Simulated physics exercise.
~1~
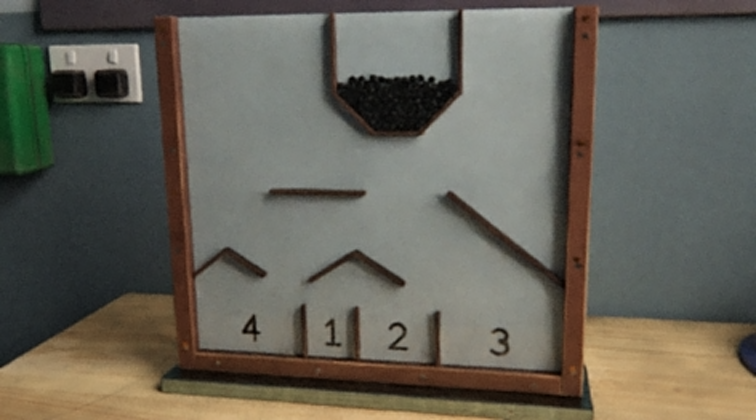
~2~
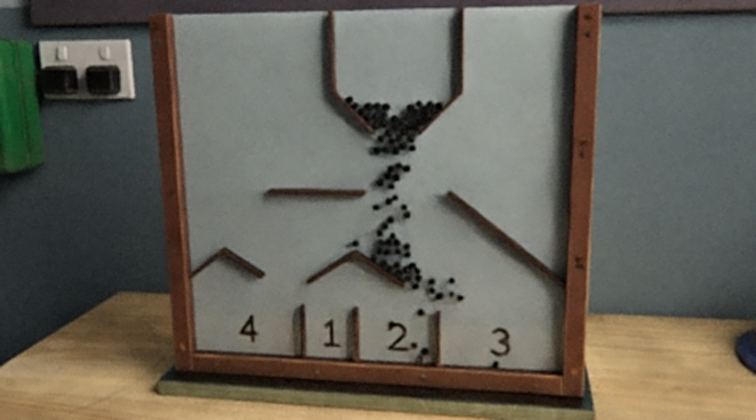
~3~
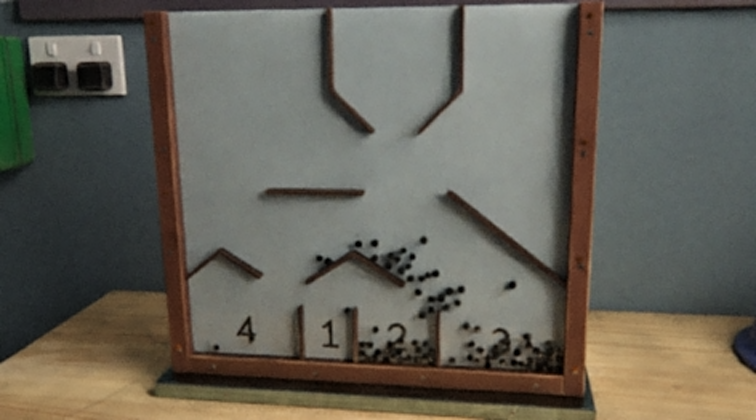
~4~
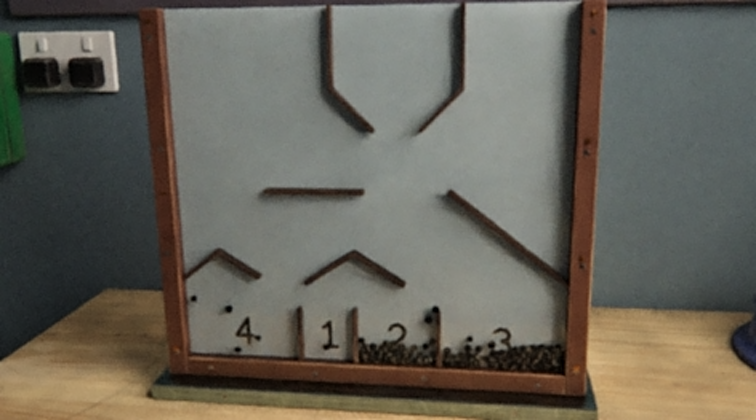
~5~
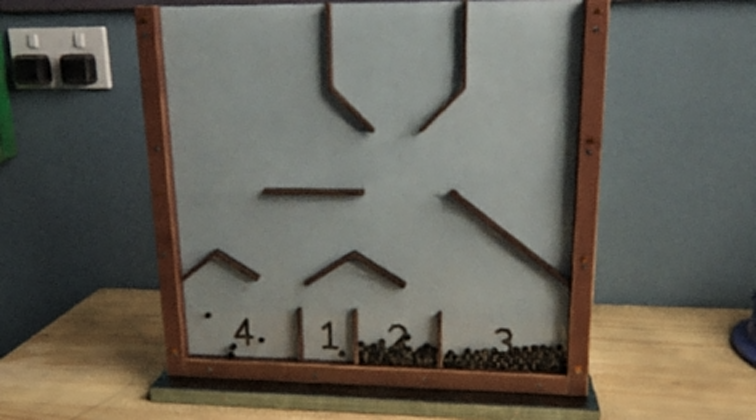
Small black beads sit heaped in a hopper at the top of an upright, wood-framed board, then pour down in a narrow stream once its bottom opens. The stream passes between a flat ledge and a long slanting one, strikes the right side of the central peaked ledge and bounces toward the right. As the hopper empties, beads pile into bins two and three, while a few stray leftward into bin four. The last stragglers hop about near the bottom. Finally, bins two and three hold nearly all the beads, with bins one and four almost empty.
